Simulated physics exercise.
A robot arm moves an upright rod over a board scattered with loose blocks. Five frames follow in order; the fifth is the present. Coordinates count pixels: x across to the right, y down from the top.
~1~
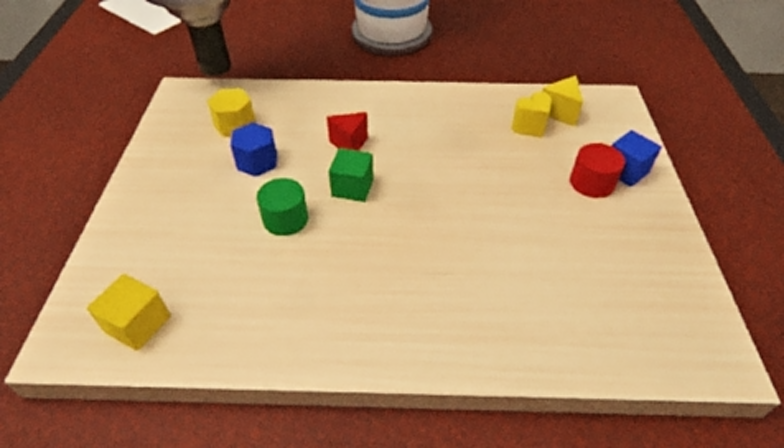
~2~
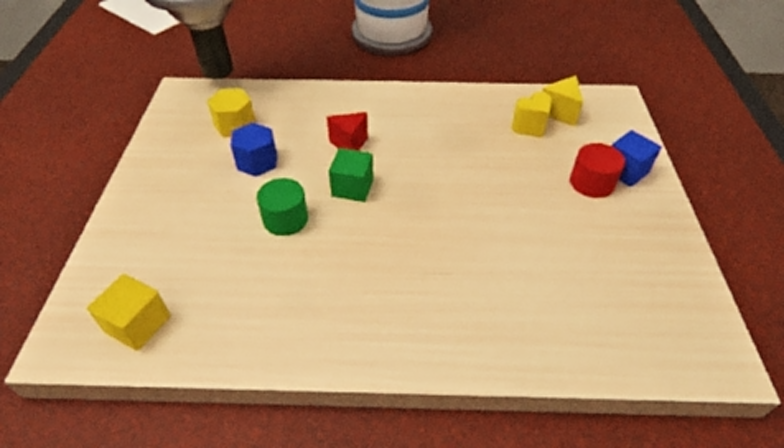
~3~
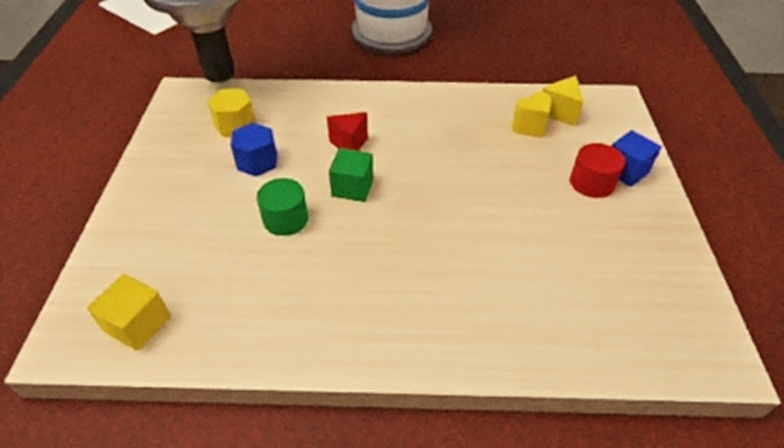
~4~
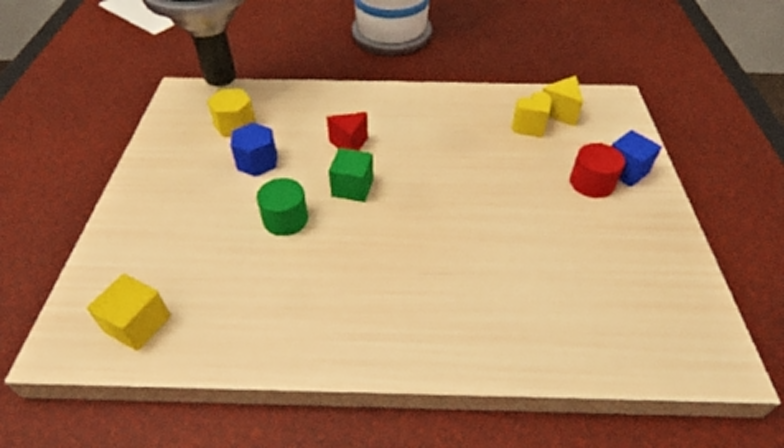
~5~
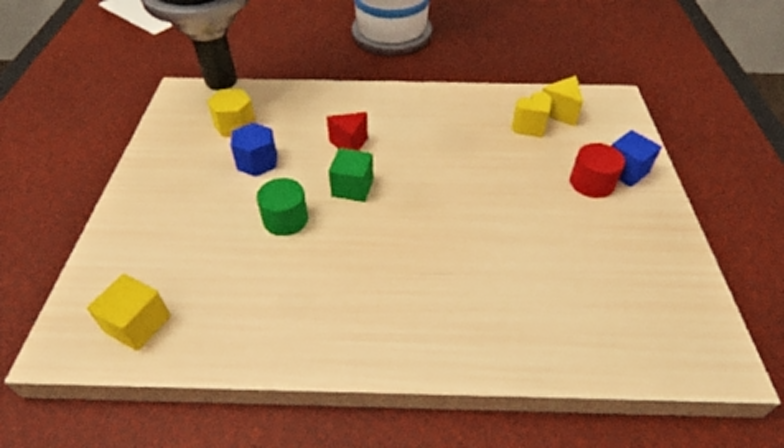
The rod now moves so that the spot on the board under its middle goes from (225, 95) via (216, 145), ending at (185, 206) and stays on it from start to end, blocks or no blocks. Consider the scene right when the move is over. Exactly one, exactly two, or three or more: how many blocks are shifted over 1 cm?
Answer: Two blocks.
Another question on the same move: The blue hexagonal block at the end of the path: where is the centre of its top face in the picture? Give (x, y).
Around (273, 149).
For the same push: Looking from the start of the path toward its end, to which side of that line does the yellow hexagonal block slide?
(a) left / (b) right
a: Left.
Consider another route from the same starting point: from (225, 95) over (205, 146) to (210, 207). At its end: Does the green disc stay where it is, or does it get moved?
Well, the green disc holds its place.
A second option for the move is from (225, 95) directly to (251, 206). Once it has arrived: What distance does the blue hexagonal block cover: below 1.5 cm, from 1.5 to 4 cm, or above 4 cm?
More than 4 cm.
What follows on the original path. One third of the way, rod at (218, 115); yellow hexagonal block at (238, 117), turned 40° anticlockwise; blue hexagonal block at (254, 138).
Two thirds of the way, rod at (204, 152); yellow hexagonal block at (242, 132), turned 80° anticlockwise; blue hexagonal block at (273, 149).
At the end, rod at (180, 194); yellow hexagonal block at (242, 132), turned 80° anticlockwise; blue hexagonal block at (273, 149).
